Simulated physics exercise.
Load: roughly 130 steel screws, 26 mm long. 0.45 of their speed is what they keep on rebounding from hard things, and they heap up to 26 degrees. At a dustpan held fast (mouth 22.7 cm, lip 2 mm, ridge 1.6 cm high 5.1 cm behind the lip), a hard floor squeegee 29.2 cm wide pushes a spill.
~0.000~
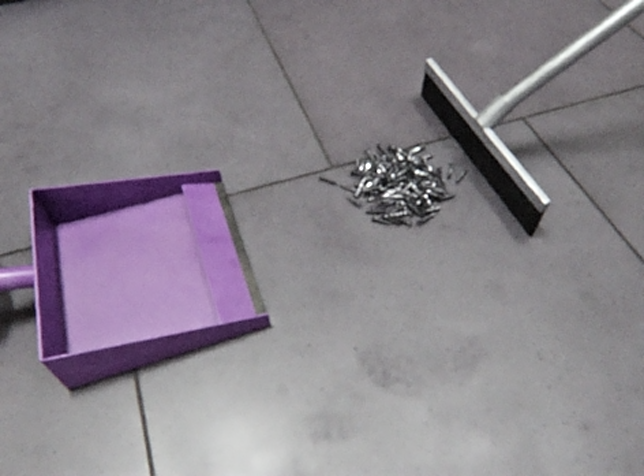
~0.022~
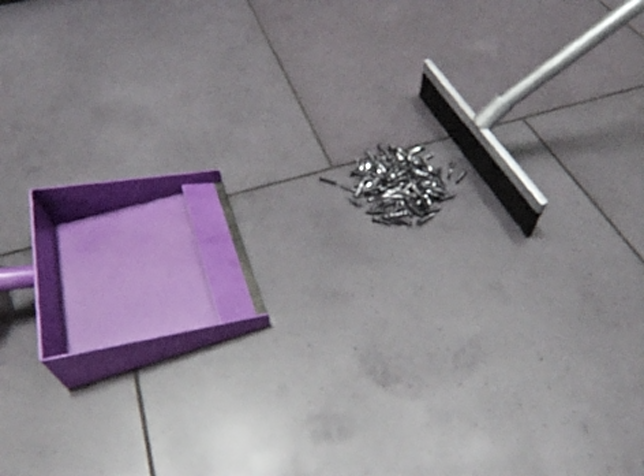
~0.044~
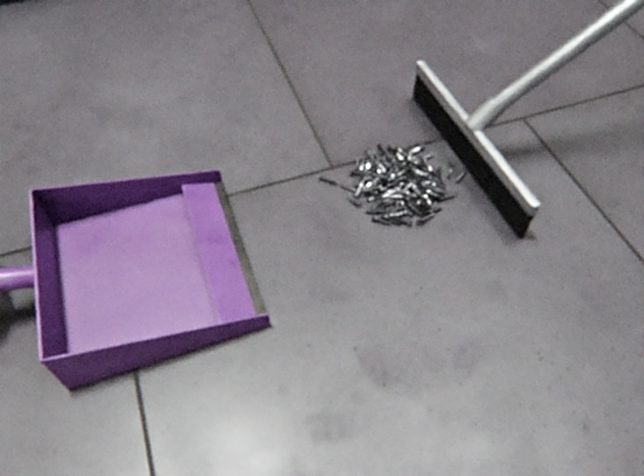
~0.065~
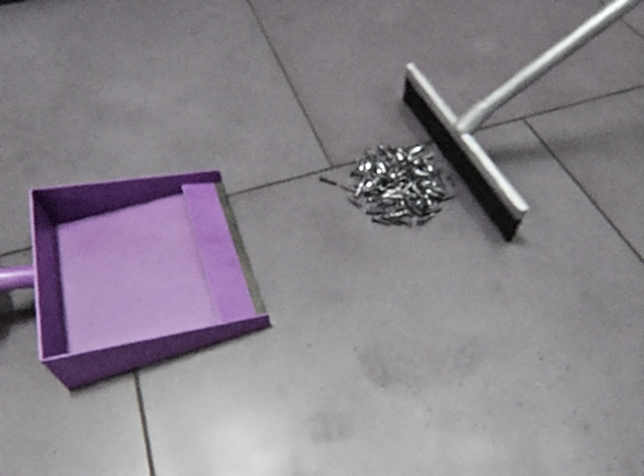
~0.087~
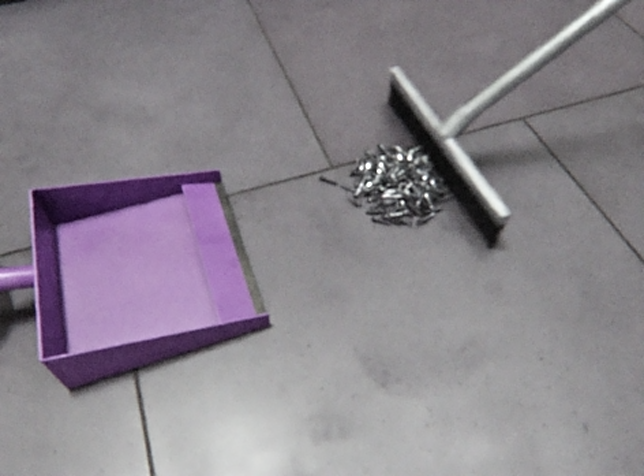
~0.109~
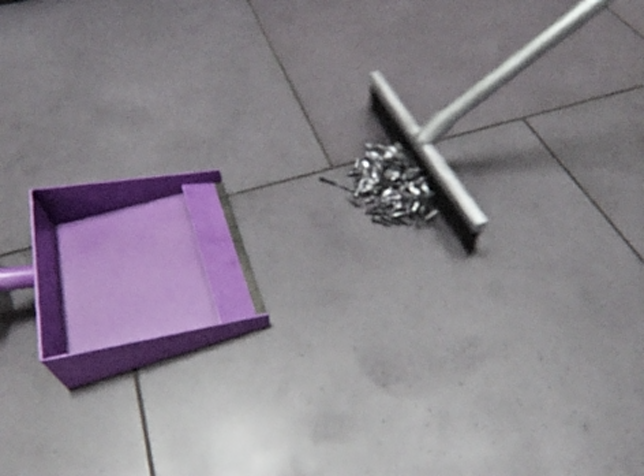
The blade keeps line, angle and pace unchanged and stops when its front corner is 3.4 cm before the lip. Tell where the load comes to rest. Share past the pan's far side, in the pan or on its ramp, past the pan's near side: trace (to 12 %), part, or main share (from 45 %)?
Past the pan's far side trace, in the pan or on its ramp main share, past the pan's near side trace.
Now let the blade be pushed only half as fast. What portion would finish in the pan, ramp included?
Then around 35 per cent.
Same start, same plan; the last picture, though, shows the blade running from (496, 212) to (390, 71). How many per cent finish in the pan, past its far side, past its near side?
Pan 40; far 15; near 0.
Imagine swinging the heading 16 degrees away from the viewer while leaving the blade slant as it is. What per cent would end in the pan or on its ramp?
The pan, ramp included, would get around 55 per cent.
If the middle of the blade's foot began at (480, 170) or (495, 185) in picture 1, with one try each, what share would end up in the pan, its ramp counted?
70 and 70 per cent, roughly.
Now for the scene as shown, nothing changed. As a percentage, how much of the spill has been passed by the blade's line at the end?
About 0 percent.
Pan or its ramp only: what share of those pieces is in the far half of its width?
I'd put it near 60 per cent.
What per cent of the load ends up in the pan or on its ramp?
Around 75 in a hundred.
After 0.20 s, middle of the blade 12 cm from the lip; 0 % over the lip, far side 0 %, near side 0 %.
After 0.26 s, middle of the blade 5 cm from the lip; 5 % over the lip, far side 5 %, near side 0 %.
After 0.45 s, middle of the blade 4 cm from the lip; 75 % over the lip, far side 5 %, near side 0 %.
In the end, at 1.3 s, far side 5 %, pan 75 %, near side 0 %, in front of the lip or behind the blade 20 %.
